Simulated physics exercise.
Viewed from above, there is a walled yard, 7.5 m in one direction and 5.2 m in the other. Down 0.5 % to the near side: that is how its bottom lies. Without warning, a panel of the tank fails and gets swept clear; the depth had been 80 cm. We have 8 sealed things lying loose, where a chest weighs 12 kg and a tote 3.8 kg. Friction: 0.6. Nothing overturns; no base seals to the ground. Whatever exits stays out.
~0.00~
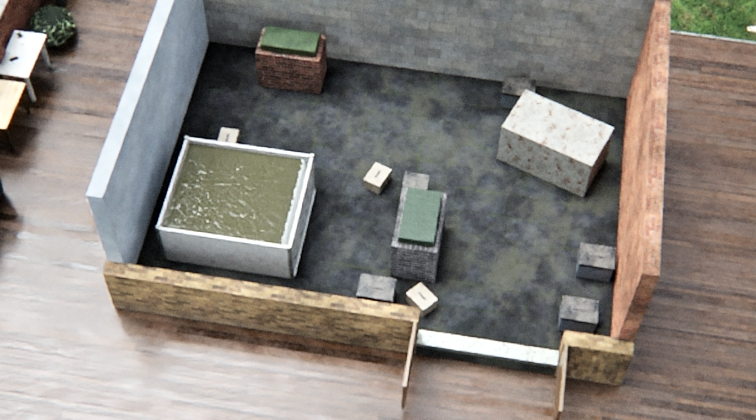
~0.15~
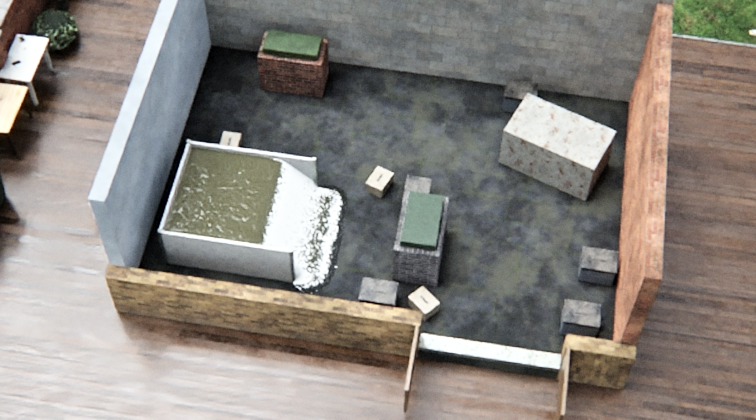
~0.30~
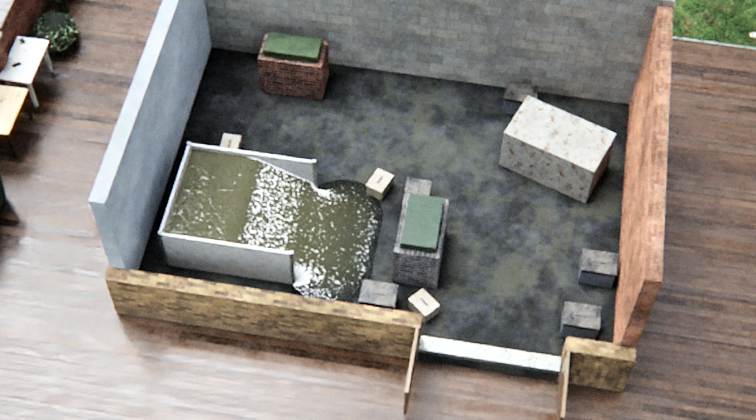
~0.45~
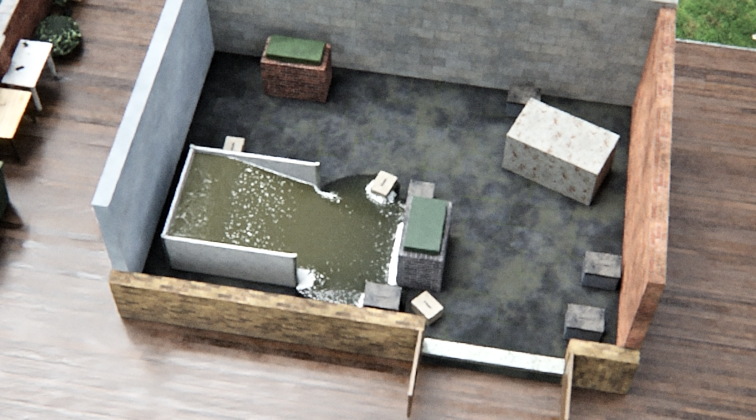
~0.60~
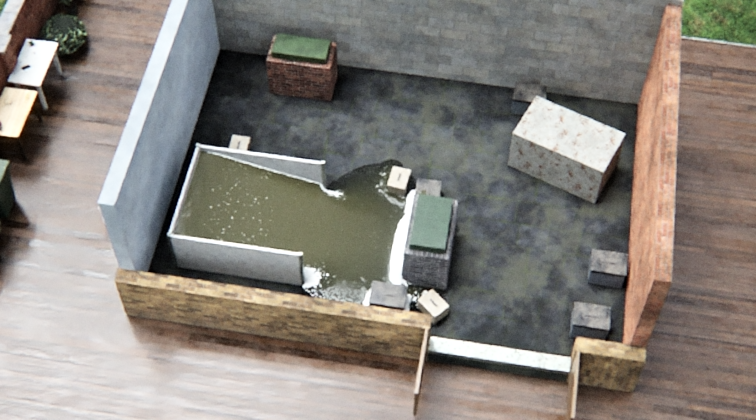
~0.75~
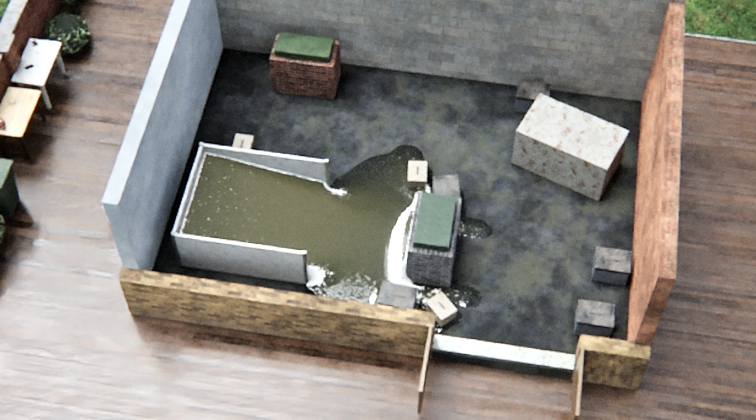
Olive-green water stands in a white-walled tank at the left of a walled yard, seen from high above. Green-topped brick blocks stand at the back and centre, a speckled pale block at right, with small cream and grey boxes scattered around. The tank's right side gives way, and foaming water spreads rightward around the central block, nudging a few nearby boxes slightly, while the camera drifts a little.
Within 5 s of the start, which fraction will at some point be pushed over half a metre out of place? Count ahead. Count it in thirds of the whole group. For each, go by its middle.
Two thirds or more of the group.
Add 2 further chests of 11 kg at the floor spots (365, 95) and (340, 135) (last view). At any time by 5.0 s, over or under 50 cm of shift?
The first comes out within the limit, the second within the limit.
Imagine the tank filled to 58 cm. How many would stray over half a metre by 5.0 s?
7.
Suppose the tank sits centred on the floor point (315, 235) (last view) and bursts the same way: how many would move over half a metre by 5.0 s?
6.
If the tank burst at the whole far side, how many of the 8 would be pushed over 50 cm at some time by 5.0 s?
Then it comes to 4 of them.
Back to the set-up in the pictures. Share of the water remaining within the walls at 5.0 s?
Still held: Near 92 %.
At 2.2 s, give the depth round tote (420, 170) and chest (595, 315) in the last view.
I'd estimate 13 cm for the first and 5 cm for the second.
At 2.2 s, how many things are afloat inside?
Count at that moment: 3.
After 1.1 s 4 of 8 are over 50 cm from their spots; 1 afloat.
After 2.2 s 4 of 8 are over 50 cm from their spots; 3 afloat.
After 3.5 s 7 of 8 are over 50 cm from their spots; 5 afloat.
After 5.0 s 7 of 8 are over 50 cm from their spots, and 7 have been at some point; 6 afloat.
